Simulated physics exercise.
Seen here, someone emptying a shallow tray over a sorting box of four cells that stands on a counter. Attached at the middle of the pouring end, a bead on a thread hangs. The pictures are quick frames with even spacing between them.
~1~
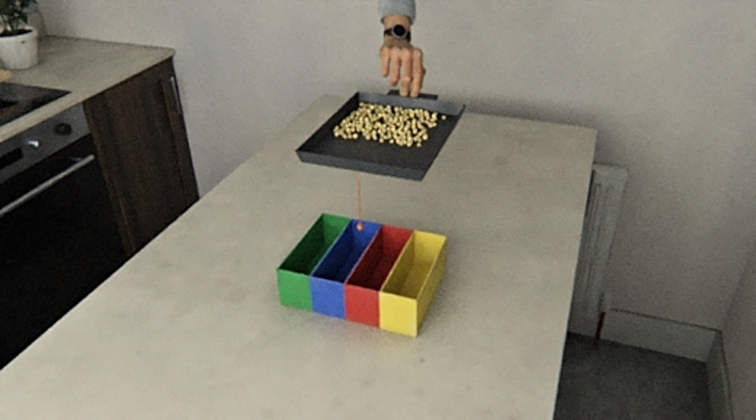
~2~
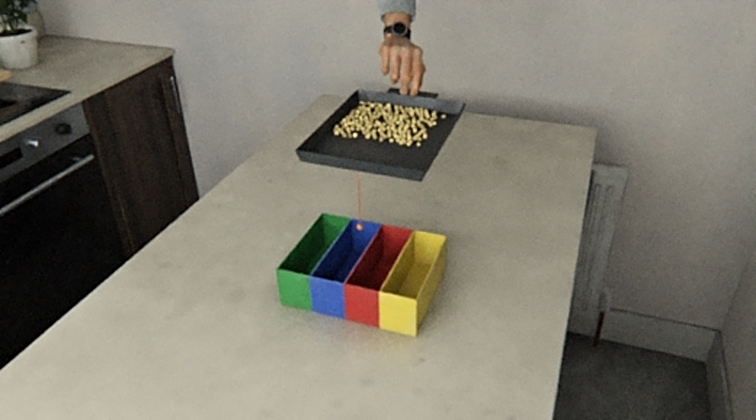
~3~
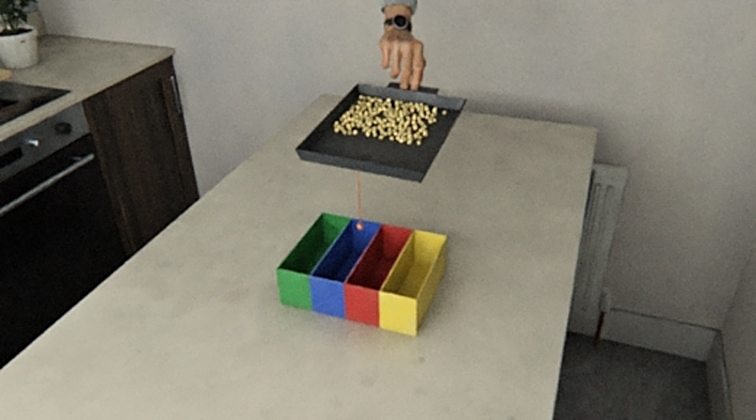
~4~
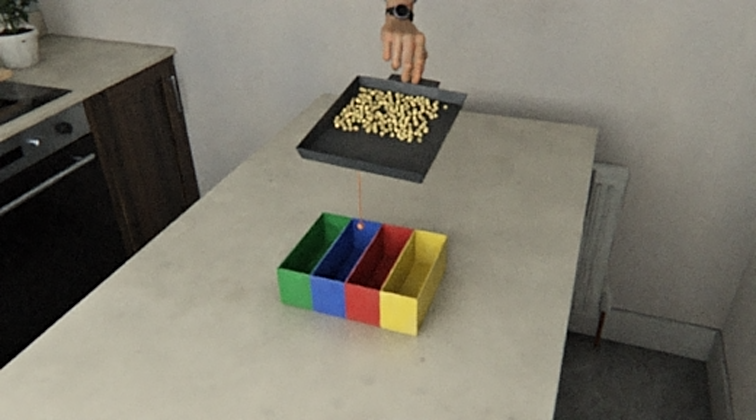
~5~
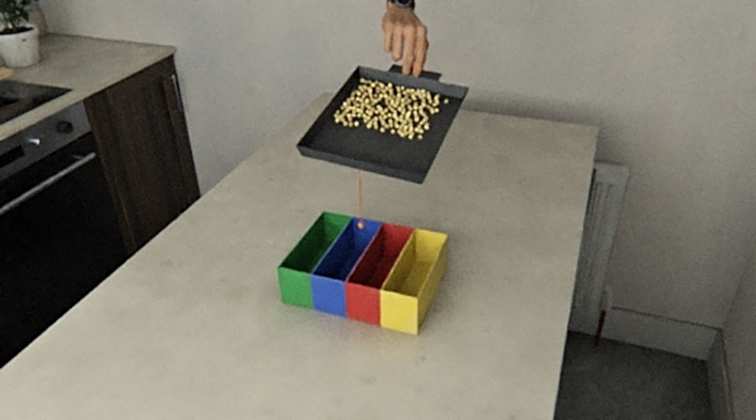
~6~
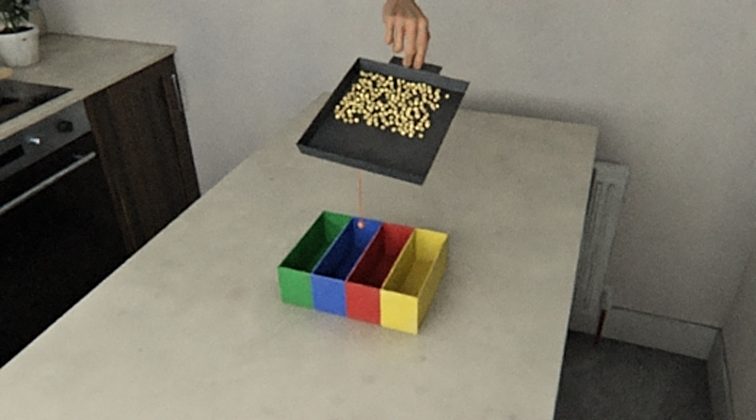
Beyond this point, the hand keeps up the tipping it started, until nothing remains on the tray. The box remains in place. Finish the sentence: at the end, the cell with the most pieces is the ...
... Yellow one.
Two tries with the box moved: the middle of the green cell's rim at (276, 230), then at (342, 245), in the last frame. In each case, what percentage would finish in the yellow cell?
The first try gives 0 per cent, the second 10 per cent.
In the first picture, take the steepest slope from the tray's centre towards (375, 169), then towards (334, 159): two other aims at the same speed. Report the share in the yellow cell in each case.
40 % then 0 %, roughly.
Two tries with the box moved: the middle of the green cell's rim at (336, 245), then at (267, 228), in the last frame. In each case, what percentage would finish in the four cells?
In order, about 100 and 0 in a hundred.
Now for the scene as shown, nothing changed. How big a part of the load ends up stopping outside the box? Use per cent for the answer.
Close to 0 percent, I reckon.
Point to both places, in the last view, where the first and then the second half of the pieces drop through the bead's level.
Roughly at (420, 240) first, and then at (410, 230).
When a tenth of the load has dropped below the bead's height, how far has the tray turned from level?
Somewhere near 60 degrees, I'd say.
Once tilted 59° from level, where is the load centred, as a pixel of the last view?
Around (410, 179).
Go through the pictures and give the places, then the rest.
In the first picture, corners of the pouring end (300, 150) and (421, 169), level; middle of the load (388, 123), soya beans; bead on its thread (360, 227); green cell (295, 287); blue cell (328, 295); red cell (362, 303); yellow cell (398, 311).
In the second picture, corners of the pouring end (300, 149) and (421, 169), level; middle of the load (388, 122).
In the third picture, corners of the pouring end (300, 148) and (421, 170), tipped barely, lowest at the right corner; middle of the load (388, 118).
In the fourth picture, corners of the pouring end (301, 146) and (422, 172), tipped a little, lowest at the right corner; middle of the load (389, 113).
In the fifth picture, corners of the pouring end (301, 144) and (423, 173), tipped a little, lowest at the right corner; middle of the load (389, 107).
In the sixth picture, corners of the pouring end (301, 143) and (423, 175), tipped a little, lowest at the right corner; middle of the load (390, 103); green cell (296, 285); blue cell (329, 292); red cell (363, 300); yellow cell (399, 308).
Just after the last frame, tray tipped steeply; the larger part on the tray; about a tenth in the yellow cell; just a few in the red cell; just a few falling or outside the box.
A moment on, tray tipped right over; roughly a quarter on the tray; roughly half in the yellow cell; about a tenth in the red cell; roughly a quarter falling or outside the box.
Further on, tray tipped past a quarter turn; the larger part in the yellow cell; roughly a quarter in the red cell; just a few in the blue cell; just a few falling or outside the box.
When it is over, tray tipped past a quarter turn; the larger part in the yellow cell; roughly a quarter in the red cell; just a few in the blue cell; not one in the green cell; just a few outside the box.
